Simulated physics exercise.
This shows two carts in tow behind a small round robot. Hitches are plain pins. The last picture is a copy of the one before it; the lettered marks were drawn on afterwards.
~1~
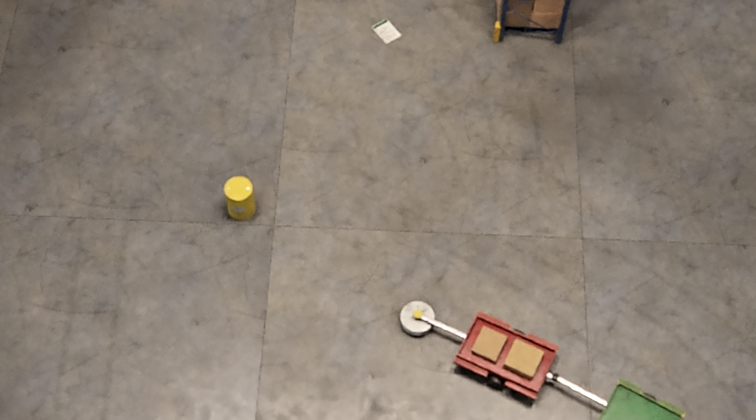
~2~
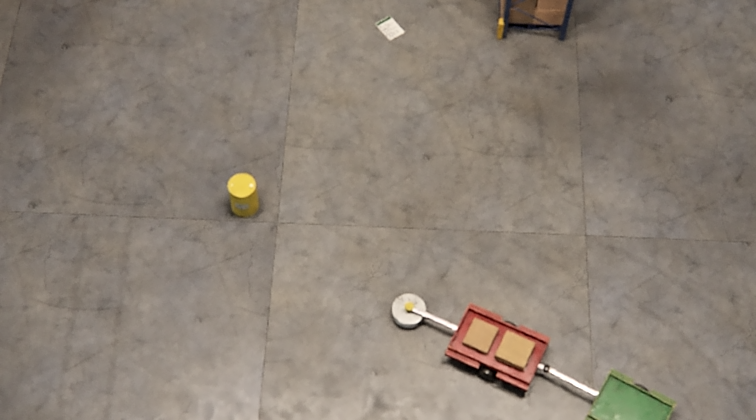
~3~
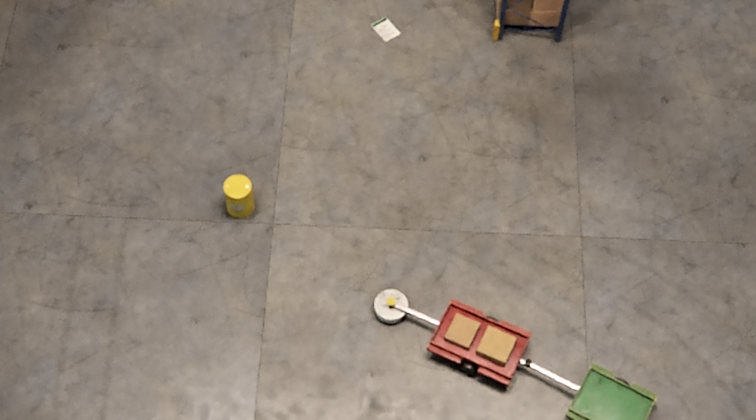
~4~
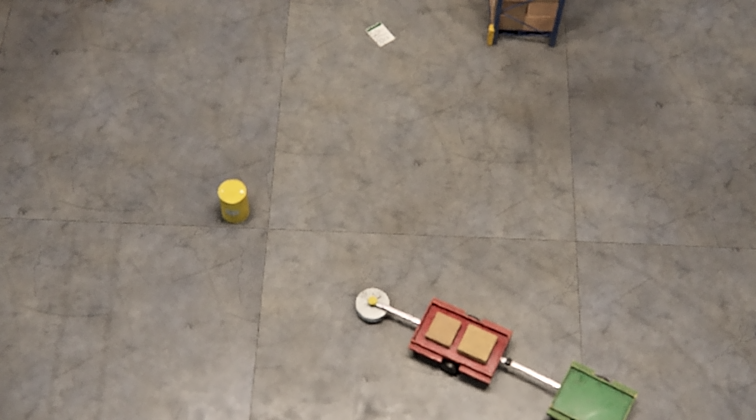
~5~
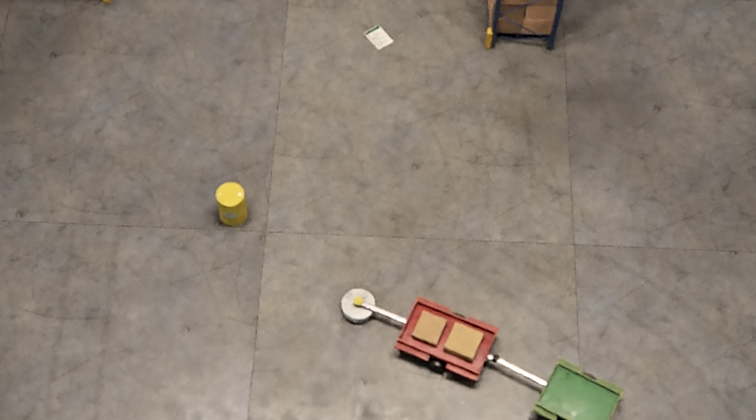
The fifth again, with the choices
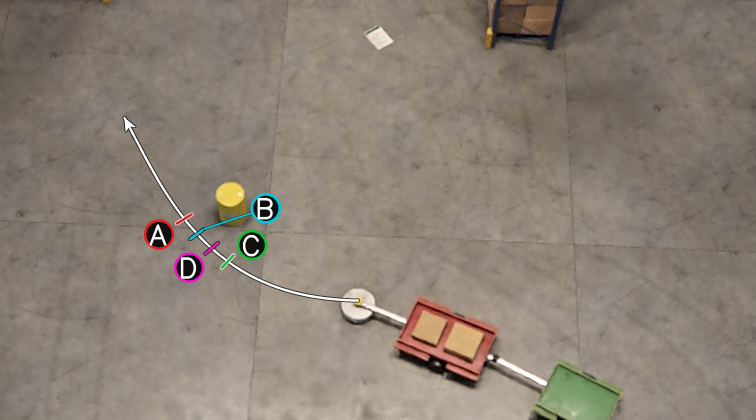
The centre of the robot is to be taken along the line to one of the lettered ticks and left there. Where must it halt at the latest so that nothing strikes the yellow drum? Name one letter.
Mark A.
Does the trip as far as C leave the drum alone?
For that mark, yes.
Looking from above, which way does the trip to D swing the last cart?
Anticlockwise.
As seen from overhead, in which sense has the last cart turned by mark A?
Anticlockwise.
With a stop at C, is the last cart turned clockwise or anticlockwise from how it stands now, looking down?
Anticlockwise.
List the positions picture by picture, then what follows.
Yellow drum (242, 209); robot (417, 318), in the first frame.
Robot (409, 310); red cart (498, 346); green cart (631, 411); yellow drum (245, 205), in the second frame.
Robot (391, 305); red cart (480, 341); green cart (612, 405); yellow drum (241, 207), in the third frame.
Robot (373, 304); red cart (461, 339); green cart (593, 402); yellow drum (236, 212), in the fourth frame.
Robot (358, 305); red cart (447, 337); green cart (579, 400); yellow drum (234, 214), in the fifth frame.
On the marked copy, A at (184, 219); B at (197, 234); C at (228, 262); D at (212, 248); the route from (358, 301) via (201, 238) to (124, 118).
Following A. Soon after the start, robot (287, 294), last cart (511, 366).
Later, robot (224, 262), last cart (441, 340).
In the end, robot (185, 223), last cart (382, 321); nothing has been touched.
As for the rest, B is safe but short; C is safe but short; D is safe but short.
